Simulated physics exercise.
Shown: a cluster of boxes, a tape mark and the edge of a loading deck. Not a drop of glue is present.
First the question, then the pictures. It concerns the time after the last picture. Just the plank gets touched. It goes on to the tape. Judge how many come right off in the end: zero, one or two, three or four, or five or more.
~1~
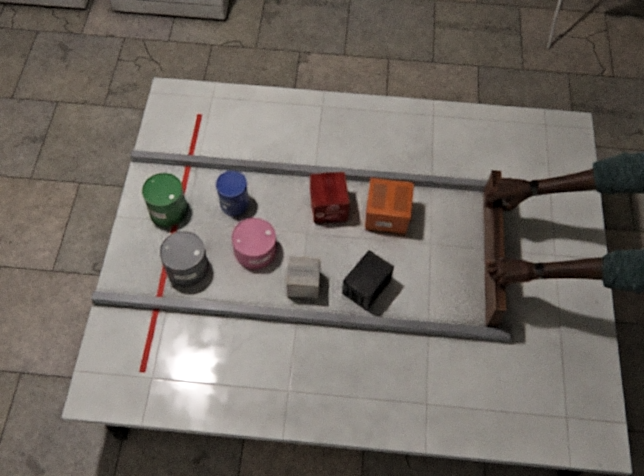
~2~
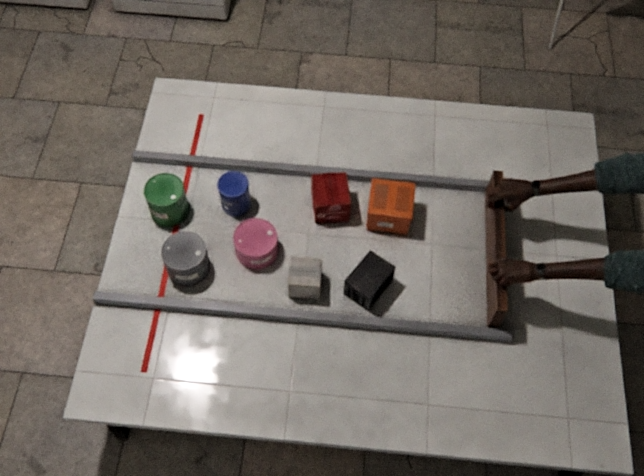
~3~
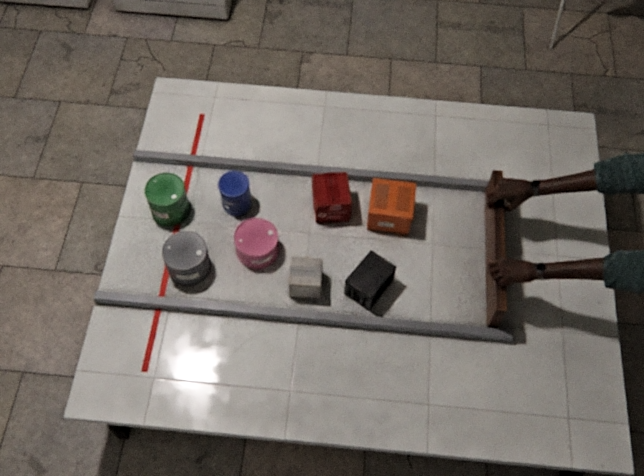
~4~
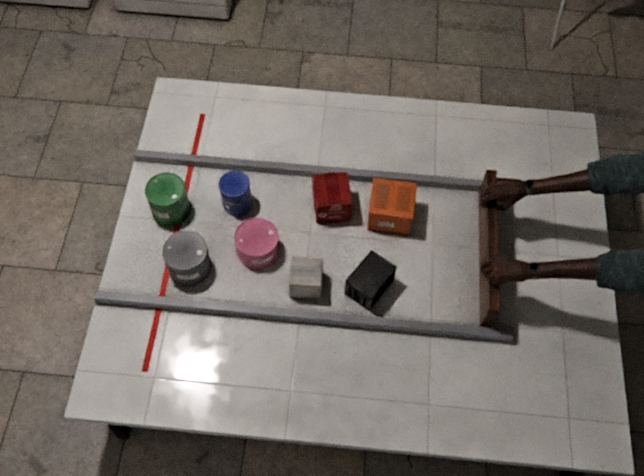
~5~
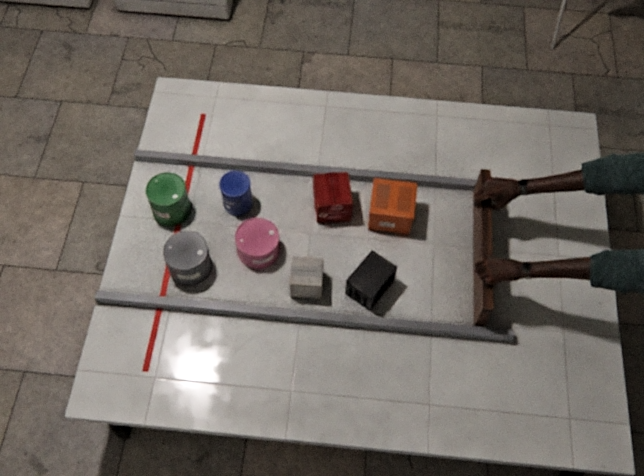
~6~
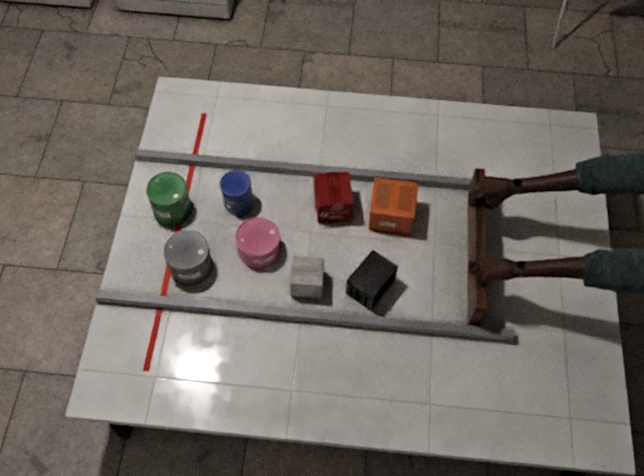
In the end, three or four come right off.
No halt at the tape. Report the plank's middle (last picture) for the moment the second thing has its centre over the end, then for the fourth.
At (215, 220) for the second, at (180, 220) for the fourth.
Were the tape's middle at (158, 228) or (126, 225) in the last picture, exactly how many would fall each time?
The ground gets 5 in the first try and 8 in the second.
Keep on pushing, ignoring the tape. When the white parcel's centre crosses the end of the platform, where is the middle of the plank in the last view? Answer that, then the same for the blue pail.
Estimated middle: (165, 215), and (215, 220) for the other.
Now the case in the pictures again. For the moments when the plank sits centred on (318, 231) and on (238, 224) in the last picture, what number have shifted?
The number moved is 5 and then 8.
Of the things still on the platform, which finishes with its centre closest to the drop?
It's the red parcel that is foremost.
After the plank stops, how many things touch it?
Looks like 3 of them, all told.
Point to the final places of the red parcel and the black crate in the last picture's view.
The red parcel ends up near (126, 174), and the black crate near (151, 266).
Early on, none off yet; green canister at rest near (170, 199); grey canister at rest near (189, 258); blue pail at rest near (237, 193).
A while later, none off yet; green canister at rest near (170, 199); grey canister at rest near (189, 258); blue pail travelled about its own width near (218, 192).
Further along, none off yet; green canister travelled about its own width near (117, 203); grey canister travelled about its own width near (142, 255); blue pail travelled well along near (145, 183).
Finally, the number that fall off is three or four; lost, blue pail, grey canister and green canister.
